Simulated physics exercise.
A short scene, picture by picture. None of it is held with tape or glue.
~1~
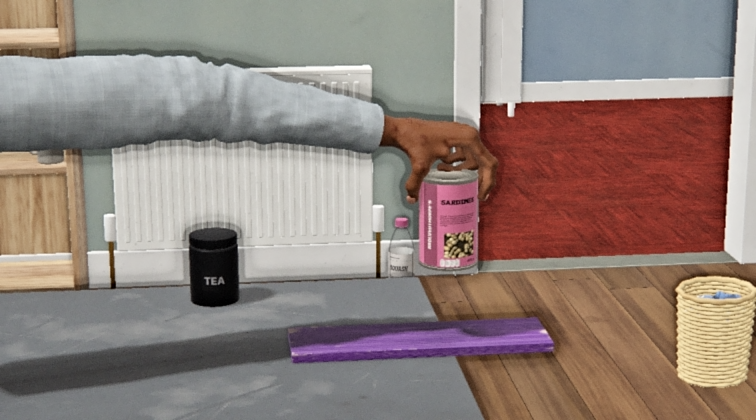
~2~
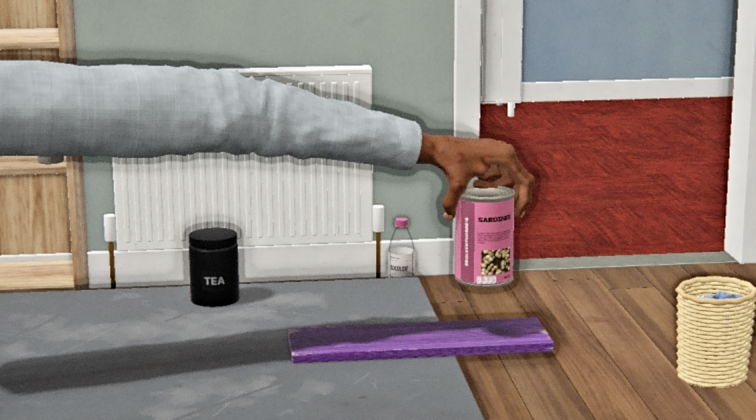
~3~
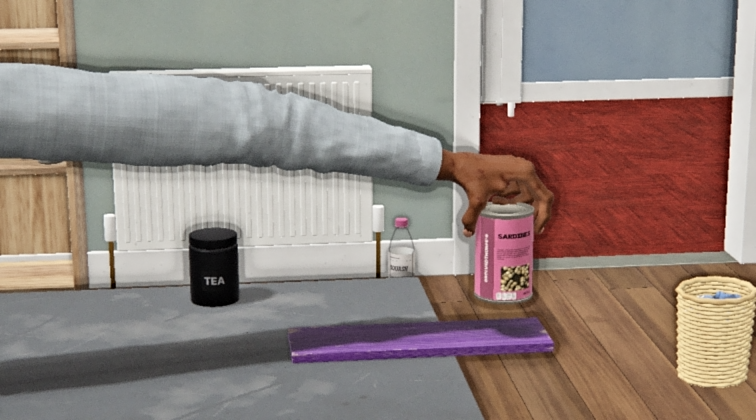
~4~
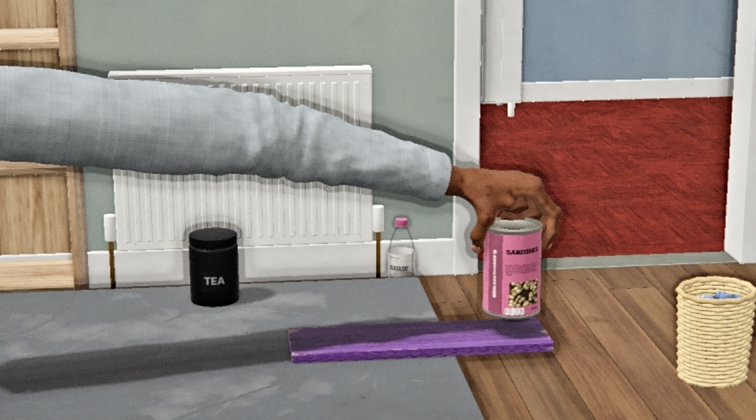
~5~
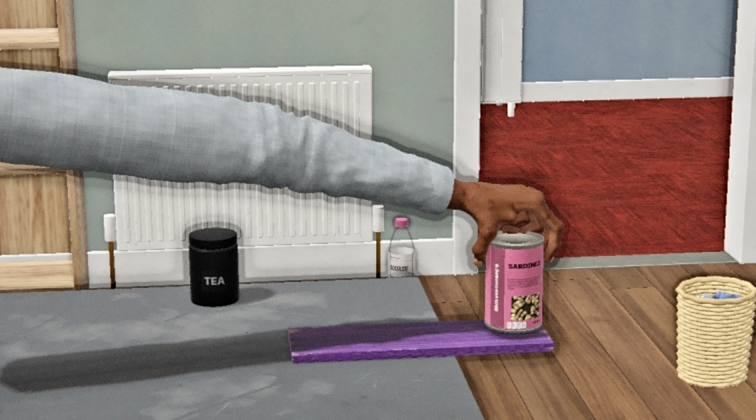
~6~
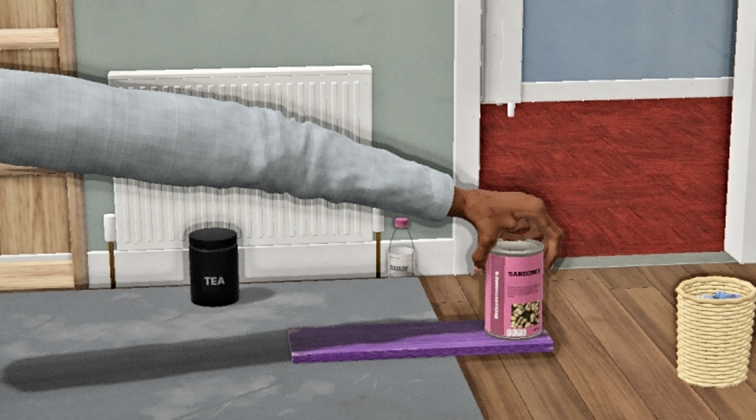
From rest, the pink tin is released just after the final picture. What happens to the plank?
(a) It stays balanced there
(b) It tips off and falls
Answer: B.
Then, 0.50 s past the last view, pink tin now down on the floor or falling; purple plank on its side.
Then, 0.60 s past the last view, purple plank now down on the floor or falling.
Then, 0.80 s past the last view, things are still on the move.
Finally, down on the floor or falling, purple plank and pink tin; black jar still in place. The plank tips off the edge.
